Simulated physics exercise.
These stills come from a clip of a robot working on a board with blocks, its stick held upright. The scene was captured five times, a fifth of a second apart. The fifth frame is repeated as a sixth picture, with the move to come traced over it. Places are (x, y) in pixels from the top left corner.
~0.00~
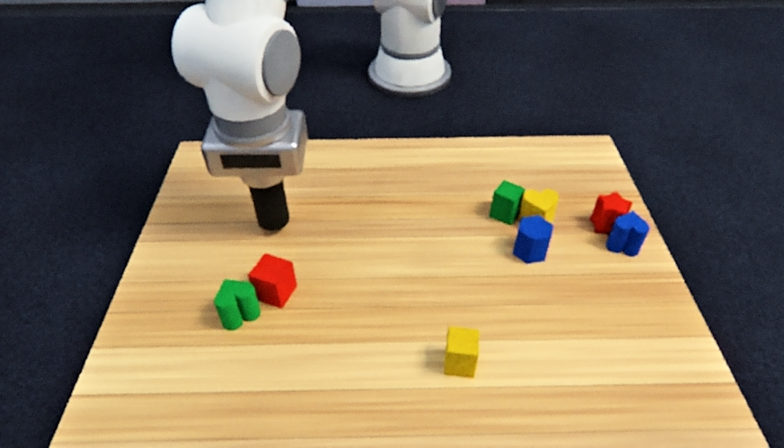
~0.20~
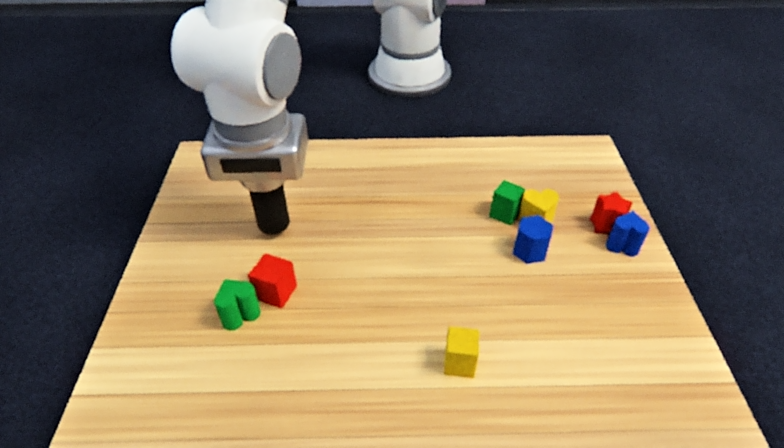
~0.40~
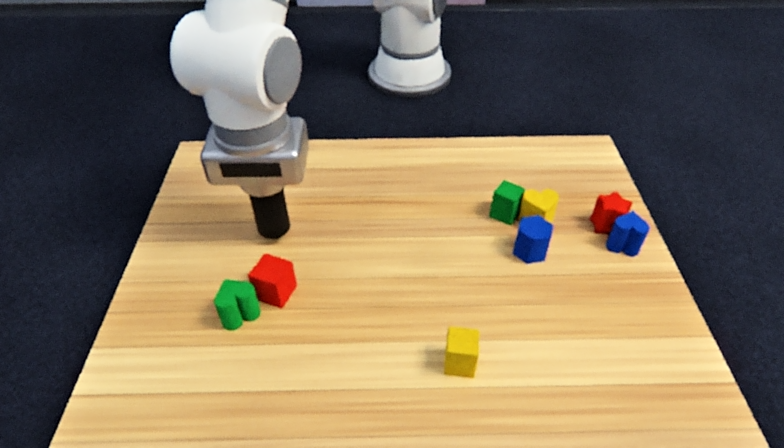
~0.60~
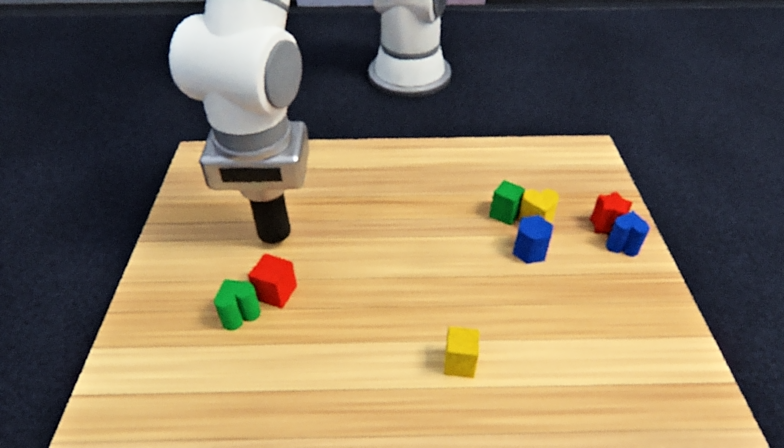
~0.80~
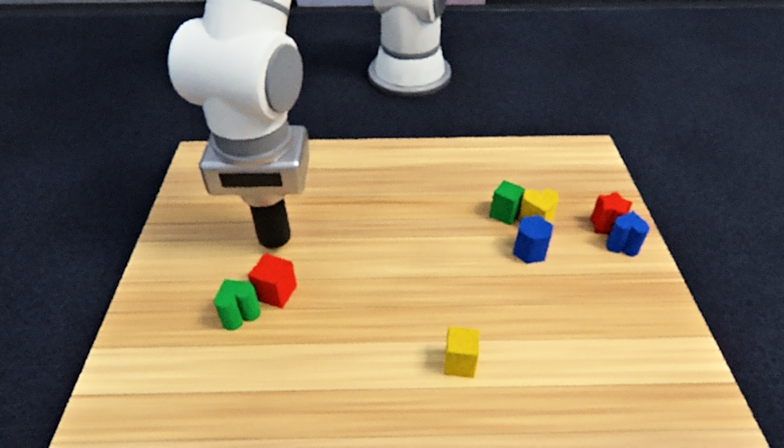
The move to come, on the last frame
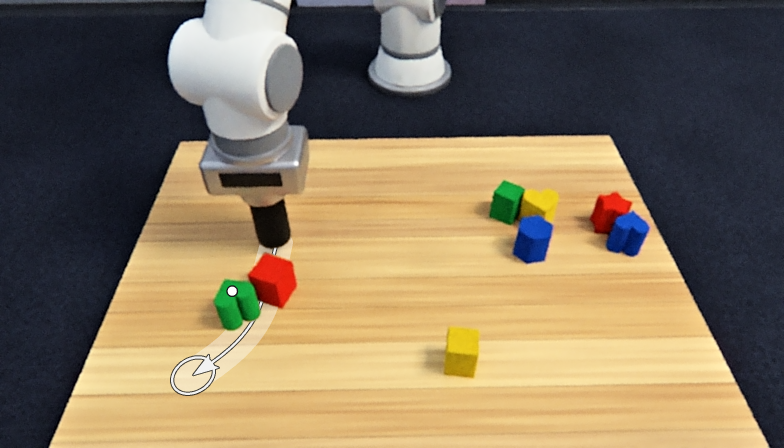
The footage shows a white robot arm with a black stick edging slightly downward over a wooden board toward a red block beside a green heart-shaped one, while these and the other red, blue, green and yellow blocks stay still.
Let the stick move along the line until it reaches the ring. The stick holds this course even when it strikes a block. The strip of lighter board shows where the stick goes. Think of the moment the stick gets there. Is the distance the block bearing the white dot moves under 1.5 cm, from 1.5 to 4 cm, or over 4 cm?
The answer will be the long band, over 4 cm.
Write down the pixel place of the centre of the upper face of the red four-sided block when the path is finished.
If I read the scene right, the answer is (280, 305).
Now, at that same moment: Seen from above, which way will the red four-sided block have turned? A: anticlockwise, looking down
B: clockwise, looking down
A.
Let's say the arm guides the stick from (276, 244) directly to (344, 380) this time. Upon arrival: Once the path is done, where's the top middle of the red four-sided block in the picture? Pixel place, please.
My best guess is (266, 289).
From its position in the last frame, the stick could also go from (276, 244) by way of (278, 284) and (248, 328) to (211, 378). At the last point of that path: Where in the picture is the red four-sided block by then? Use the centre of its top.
My prediction: (263, 332).
The drawn path runs from (276, 244) by way of (266, 286) and (245, 333) to (193, 375); the dot is on the green heart-shaped block.
On the path given first. One third of the way, stick (264, 280); green heart-shaped block (231, 294), turned 20° clockwise; red four-sided block (274, 286), turned 40° anticlockwise.
Two thirds of the way, stick (242, 327); green heart-shaped block (200, 324), turned 60° clockwise; red four-sided block (280, 305), turned 90° anticlockwise.
At the end, stick (190, 368); green heart-shaped block (147, 345), turned 100° clockwise; red four-sided block (280, 305), turned 90° anticlockwise.
